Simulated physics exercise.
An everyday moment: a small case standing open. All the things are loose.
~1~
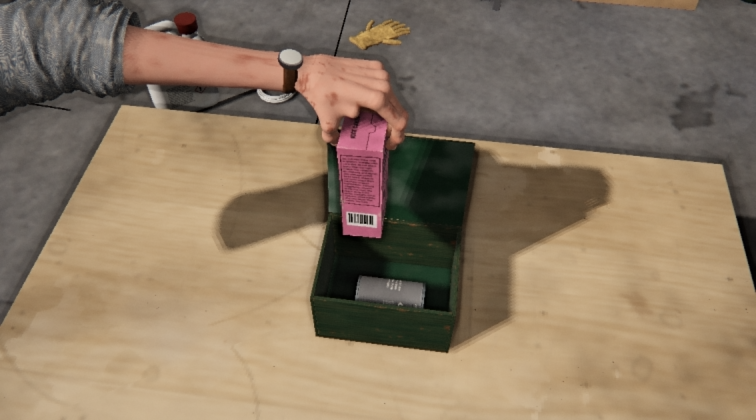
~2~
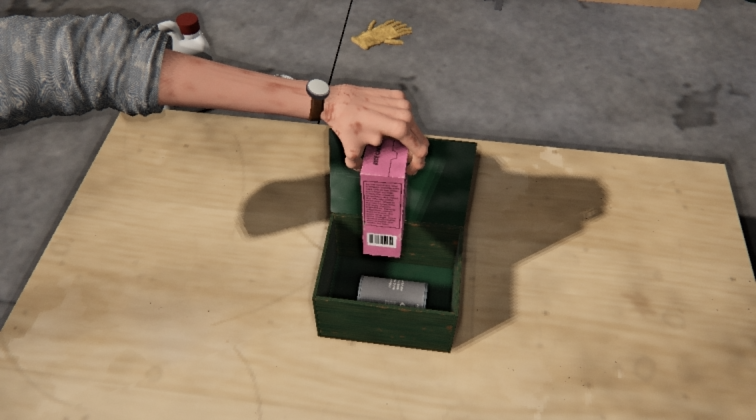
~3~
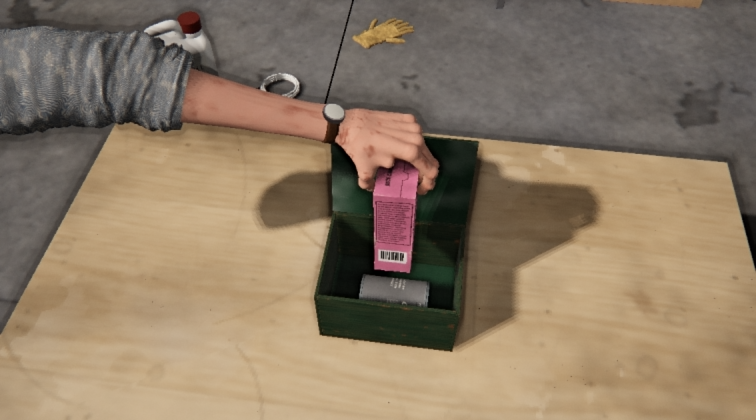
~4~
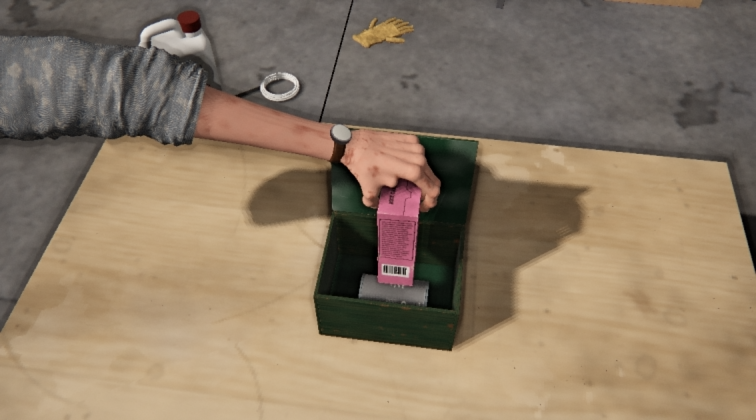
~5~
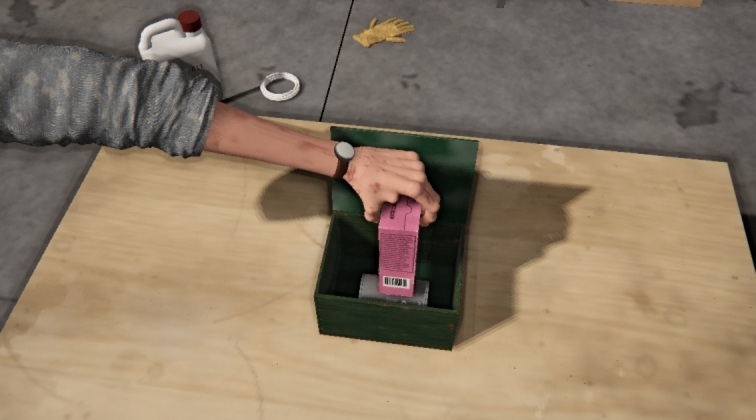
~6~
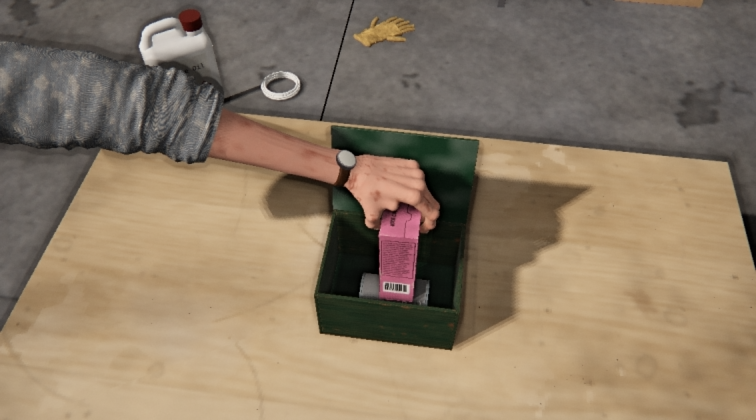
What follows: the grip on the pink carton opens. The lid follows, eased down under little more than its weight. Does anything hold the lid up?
The lid will not close.
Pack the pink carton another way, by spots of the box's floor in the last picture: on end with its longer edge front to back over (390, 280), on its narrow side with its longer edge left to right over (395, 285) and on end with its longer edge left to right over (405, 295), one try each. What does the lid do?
First, it will not close; second, it closes; third, it is held up.
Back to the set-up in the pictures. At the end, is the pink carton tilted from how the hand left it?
The pink carton tips.
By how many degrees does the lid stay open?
About 80°.
Then, 0.40 s on from there, pink carton turned 32° from how it was put near (402, 240).
Then, 1.60 s on from there, lid 80° above the rim; pink carton turned 30° from how it was put near (400, 242); grey tin shifted a little.
Then, 3.90 s on from there, lid 80° above the rim; pink carton turned 30° from how it was put near (400, 243); grey tin shifted a little.
In the end, lid 80° above the rim; left askew, pink carton; grey tin unmoved. At the end, from the last picture's camera, pink carton near (400, 243).
